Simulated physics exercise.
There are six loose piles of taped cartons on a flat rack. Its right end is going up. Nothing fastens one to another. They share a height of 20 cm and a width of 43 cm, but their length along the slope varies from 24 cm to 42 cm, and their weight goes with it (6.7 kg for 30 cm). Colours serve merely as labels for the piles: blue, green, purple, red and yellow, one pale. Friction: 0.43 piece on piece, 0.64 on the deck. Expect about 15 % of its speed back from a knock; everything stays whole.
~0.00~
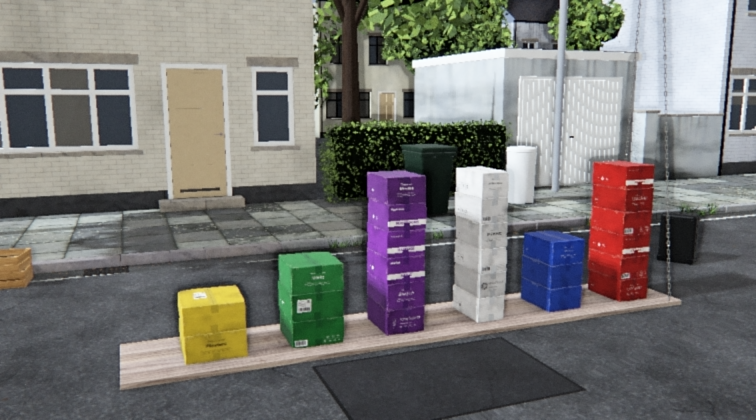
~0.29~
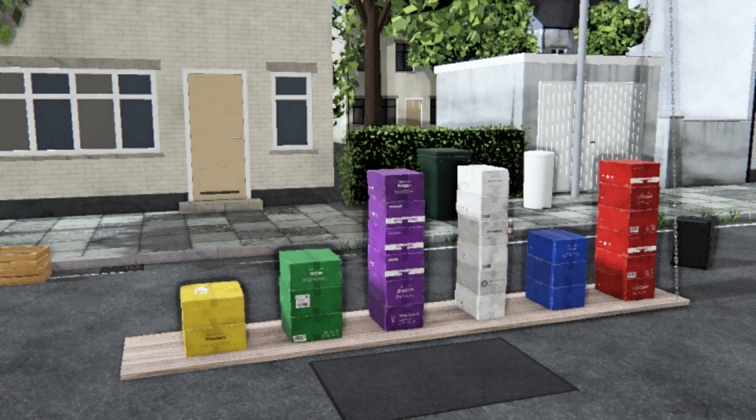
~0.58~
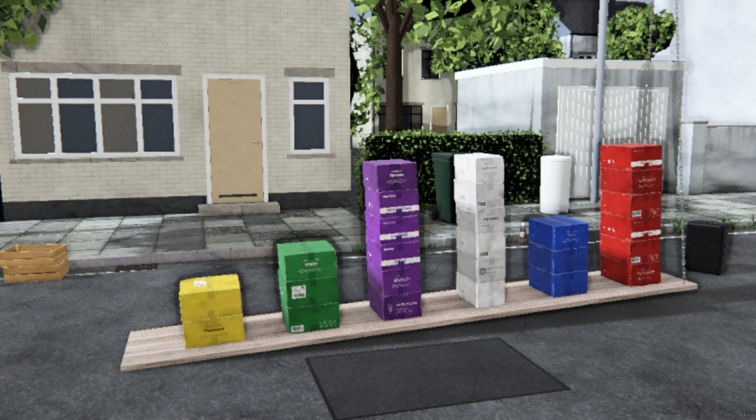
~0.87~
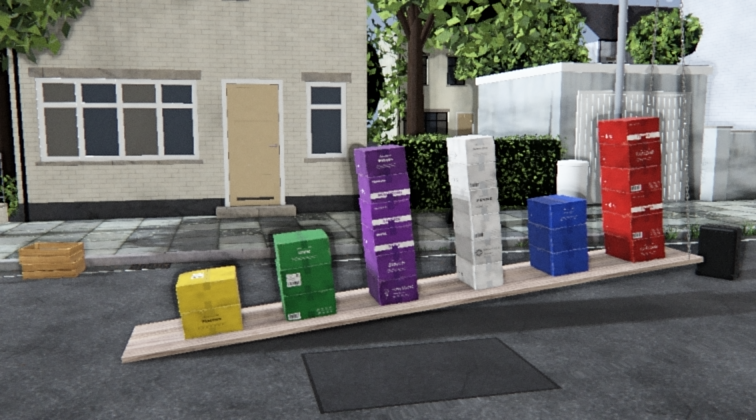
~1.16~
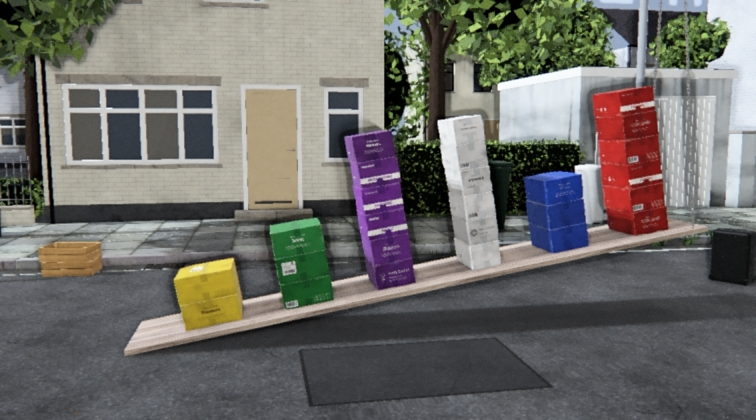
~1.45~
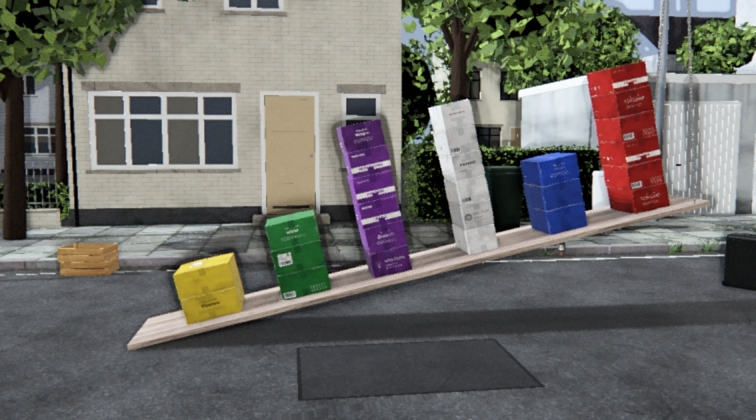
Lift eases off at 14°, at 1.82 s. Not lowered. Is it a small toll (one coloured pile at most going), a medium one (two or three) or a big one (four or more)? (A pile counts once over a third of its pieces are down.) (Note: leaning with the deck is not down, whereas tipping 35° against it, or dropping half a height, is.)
A big one.
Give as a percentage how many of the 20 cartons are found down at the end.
Estimate: Close to 70%.
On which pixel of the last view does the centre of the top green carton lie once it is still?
I'd say its middle settles close to (178, 279).
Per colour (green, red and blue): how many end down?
Count - green = 1; red = 6; blue = 2.
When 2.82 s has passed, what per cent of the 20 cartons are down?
It's 50 percent at that point.
Around 1.82 s, slope 14°; none of the 20 other cartons down, 7 disturbed; top red carton displaced 54 mm; top purple carton displaced 21 mm.
Around 2.40 s, slope 14°; none of the 20 other cartons down, 12 disturbed; top red carton tipped 30°, 8 cm lower; top purple carton tipped 16°.
Around 2.82 s, slope 14°; 10 of the 20 other cartons down; top red carton upside down; top purple carton tipped 51°, 41 cm lower.
Around 3.38 s, slope 14°; 14 of the 20 other cartons down; top blue carton on its side; top yellow carton tipped 27°, 14 cm lower.
Finally (4.5 s), slope 14°; 14 of the 20 other cartons down; top purple carton upside down; top blue carton on its side. Wrecked, blue, purple, red and yellow. Seen by the last camera, middles, top blue carton near (469, 220).
